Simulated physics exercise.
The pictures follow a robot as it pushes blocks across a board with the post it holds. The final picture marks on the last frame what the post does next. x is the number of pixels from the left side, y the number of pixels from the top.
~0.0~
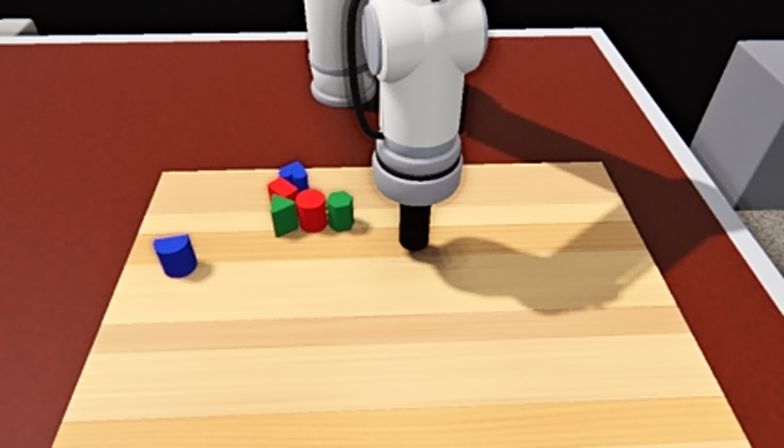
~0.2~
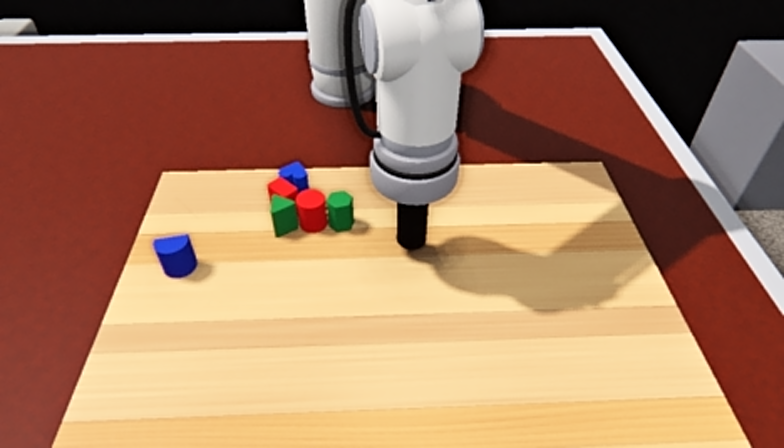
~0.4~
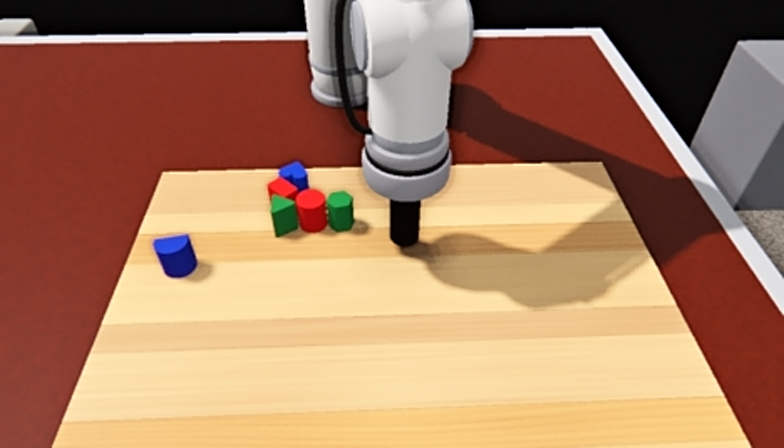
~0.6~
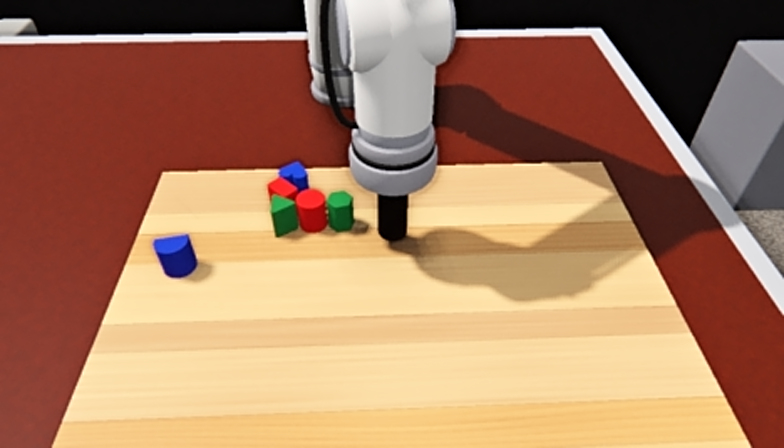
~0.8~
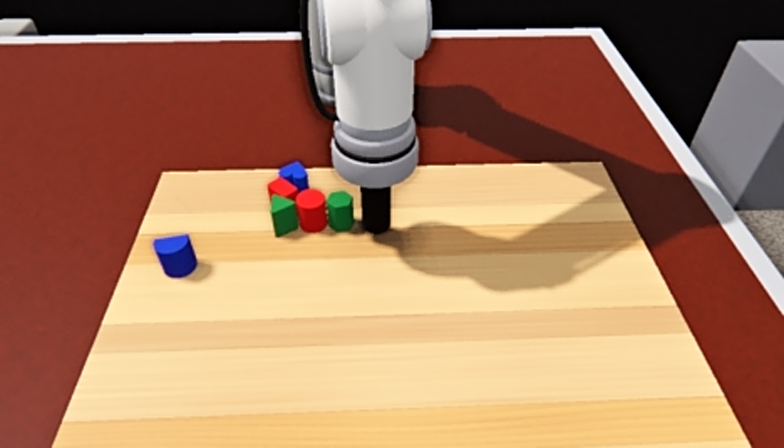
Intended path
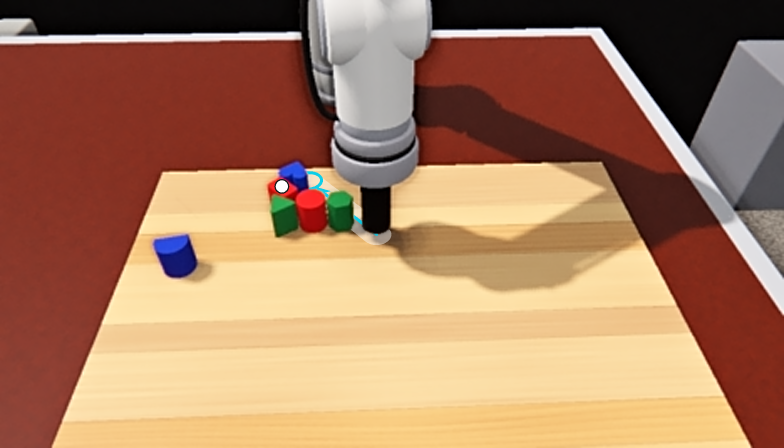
Robot arm with a black post sliding left across a wooden board, nearing a still cluster of red, green and blue blocks.
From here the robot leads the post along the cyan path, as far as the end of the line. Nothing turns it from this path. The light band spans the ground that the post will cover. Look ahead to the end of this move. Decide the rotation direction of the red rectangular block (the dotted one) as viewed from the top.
It makes a clockwise turn.
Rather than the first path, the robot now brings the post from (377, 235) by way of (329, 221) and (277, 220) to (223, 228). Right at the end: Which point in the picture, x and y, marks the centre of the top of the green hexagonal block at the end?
It sits at (296, 175).
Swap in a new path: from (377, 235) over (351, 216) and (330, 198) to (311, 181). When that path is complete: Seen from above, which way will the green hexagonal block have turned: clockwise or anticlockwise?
Looking down: Anticlockwise.
The drawn path runs in a line from (377, 235) to (308, 181); the dot is on the red rectangular block.
The first path, step by step. One third of the way, post (351, 205); green triangular piece (268, 204); red rectangular block (278, 186); red circular block (297, 199); green hexagonal block (323, 193), turned 40° anticlockwise.
Two thirds of the way, post (328, 187); green triangular piece (264, 206), turned 25° clockwise; red rectangular block (273, 185), turned 25° clockwise; red circular block (290, 201); green hexagonal block (307, 185), turned 110° anticlockwise.
At the end, post (307, 171); green triangular piece (264, 206), turned 25° clockwise; red rectangular block (273, 186), turned 25° clockwise; blue heart block (290, 170); red circular block (290, 201); green hexagonal block (307, 185), turned 110° anticlockwise.
